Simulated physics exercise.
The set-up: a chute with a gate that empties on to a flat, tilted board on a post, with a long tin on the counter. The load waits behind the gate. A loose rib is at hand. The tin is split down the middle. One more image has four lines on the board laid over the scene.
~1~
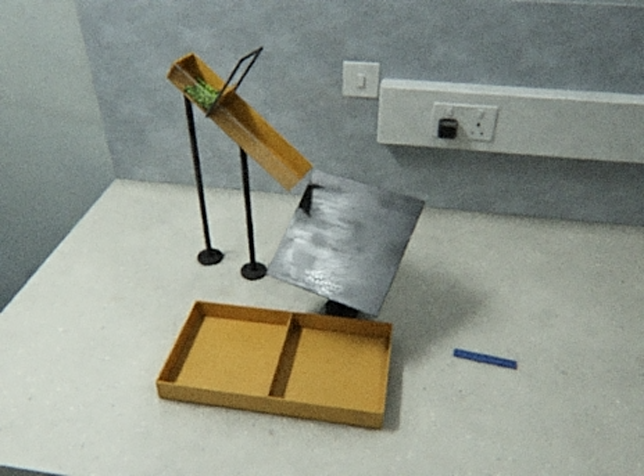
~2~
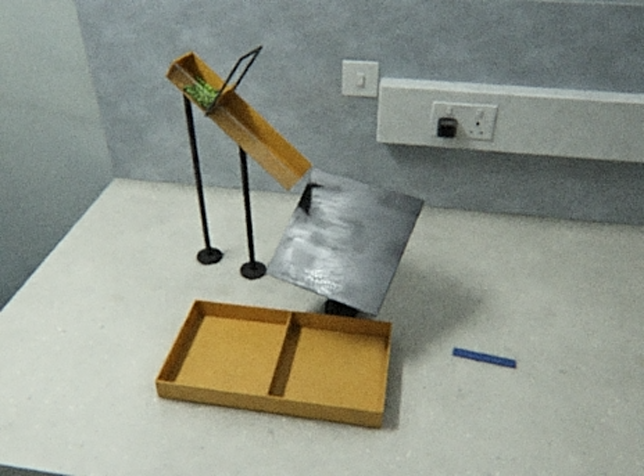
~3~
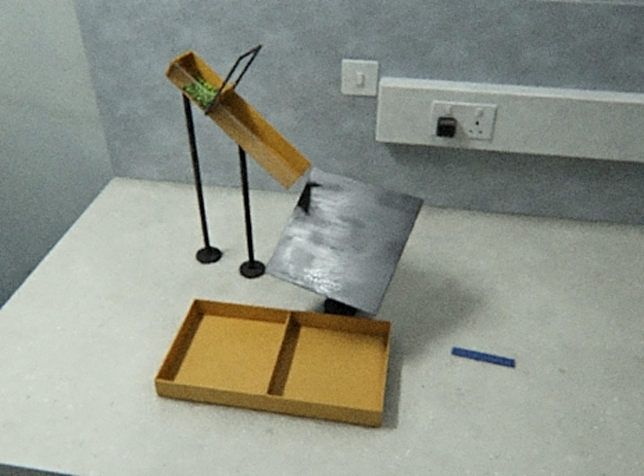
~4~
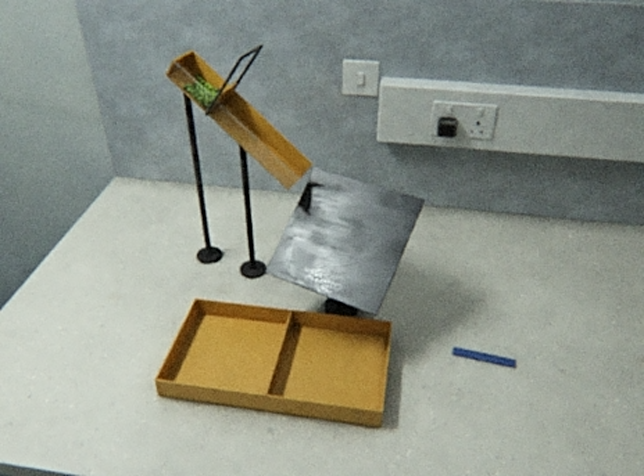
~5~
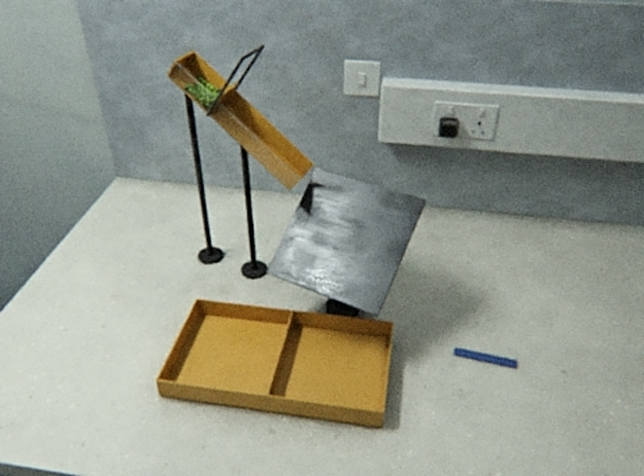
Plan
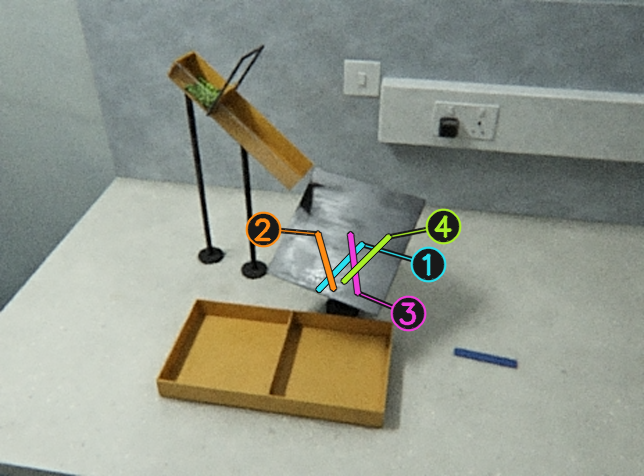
Nothing moves apart from a slight shake of the view. A small green heap stays behind the wire gate near the top of a sloping tan chute, above a tilted grey board. The divided tin in front and the blue strip to the right remain still on the pale counter.
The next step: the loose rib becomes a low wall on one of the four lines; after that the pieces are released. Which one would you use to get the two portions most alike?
The answer is line 1.
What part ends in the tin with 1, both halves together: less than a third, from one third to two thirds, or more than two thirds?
Line 1 gives more than two thirds.
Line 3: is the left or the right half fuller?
More lands on the right.
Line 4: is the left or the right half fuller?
The right half.
On the marked copy, line 1 from (362, 244) to (318, 289); line 2 from (317, 234) to (333, 288); line 3 from (350, 234) to (357, 292); line 4 from (388, 237) to (344, 281).
Choosing 1, of what is caught, roughly half in the left half, roughly half in the right.
Choosing 2, of what is caught, about a tenth in the left half, almost all in the right.
Choosing 3, of what is caught, about a tenth in the left half, almost all in the right.
Choosing 4, of what is caught, about a tenth in the left half, almost all in the right.
